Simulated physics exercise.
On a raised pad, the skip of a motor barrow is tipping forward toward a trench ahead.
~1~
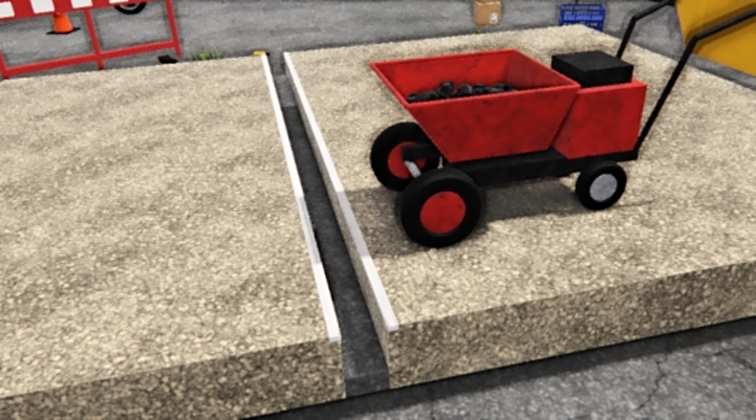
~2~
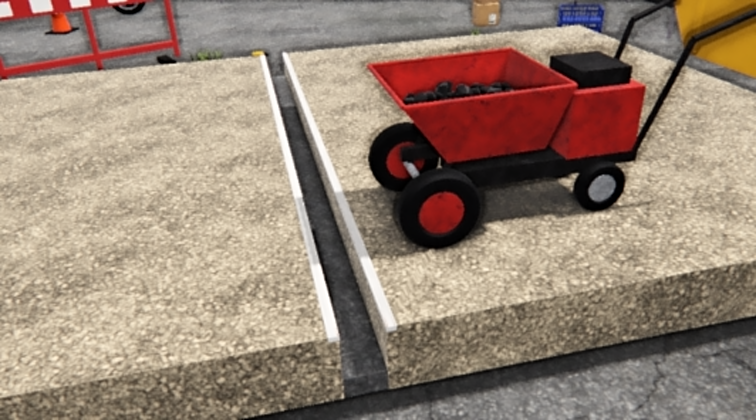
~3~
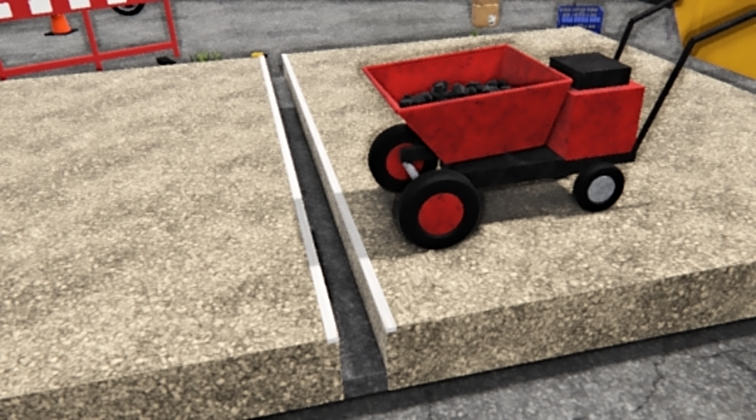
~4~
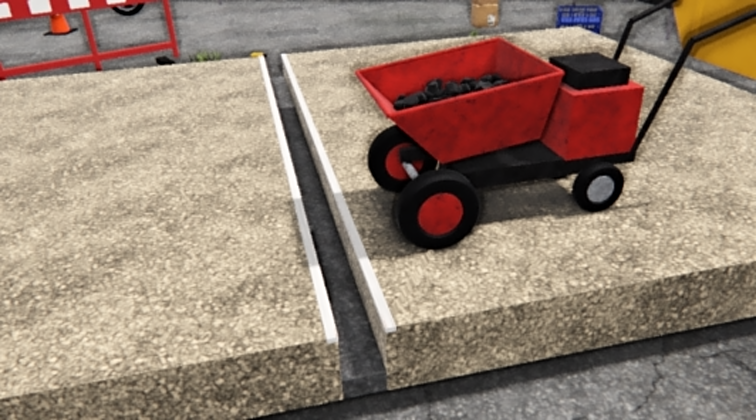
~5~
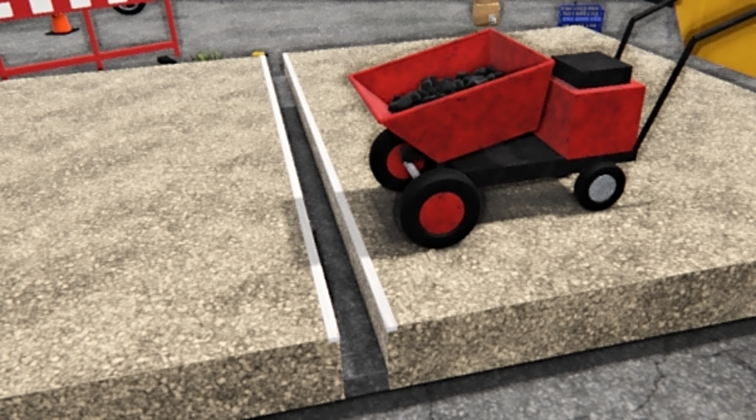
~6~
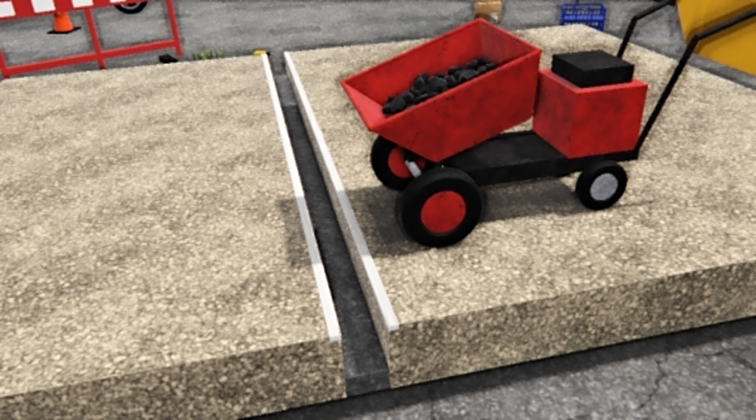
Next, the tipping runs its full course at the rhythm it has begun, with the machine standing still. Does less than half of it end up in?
Yes, under half goes in.
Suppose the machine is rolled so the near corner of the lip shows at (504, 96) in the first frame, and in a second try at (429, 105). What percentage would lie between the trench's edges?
40 per cent, then 70 per cent.
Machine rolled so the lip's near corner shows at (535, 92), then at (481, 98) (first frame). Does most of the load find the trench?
Note: Stop one, a minority share; stop two, a majority share.
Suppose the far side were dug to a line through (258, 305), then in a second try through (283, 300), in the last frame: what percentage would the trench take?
Estimated share: Try 1 approx. 100 in a hundred, try 2 approx. 90 in a hundred.
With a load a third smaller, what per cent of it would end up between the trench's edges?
Roughly 20 %.
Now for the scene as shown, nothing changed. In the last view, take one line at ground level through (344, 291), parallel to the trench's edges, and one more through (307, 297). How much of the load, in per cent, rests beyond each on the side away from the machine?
Estimate, first then second: 70 %, 50 %.
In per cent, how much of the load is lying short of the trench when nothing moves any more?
It works out to close to 0 per cent.
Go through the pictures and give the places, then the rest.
In the first frame, lip of the skip (407, 107), level; top of the load (460, 103), lumps of coal; first edge of the trench (377, 285); far edge (324, 294), the trench under half as wide as the skip, and about as deep as wide.
In the second frame, lip of the skip (404, 108), level; top of the load (458, 103).
In the third frame, lip of the skip (398, 112), tipped barely; top of the load (480, 101).
In the fourth frame, lip of the skip (389, 116), tipped a little; top of the load (474, 97).
In the fifth frame, lip of the skip (380, 122), tipped a little; top of the load (468, 92).
In the sixth frame, lip of the skip (371, 129), tipped clearly; top of the load (481, 75); first edge of the trench (377, 284); far edge (324, 293).
Just after the last frame, skip tipped steeply; every one in the skip.
A moment on, skip tipped right over; almost all in the skip; about a tenth beyond it.
Further on, skip tipped right over; roughly a quarter in the skip; about a tenth in or heaped over the trench; roughly two thirds beyond it.
When it is over, skip tipped right over; roughly a quarter in the skip; about a tenth in or heaped over the trench; roughly two thirds beyond it.
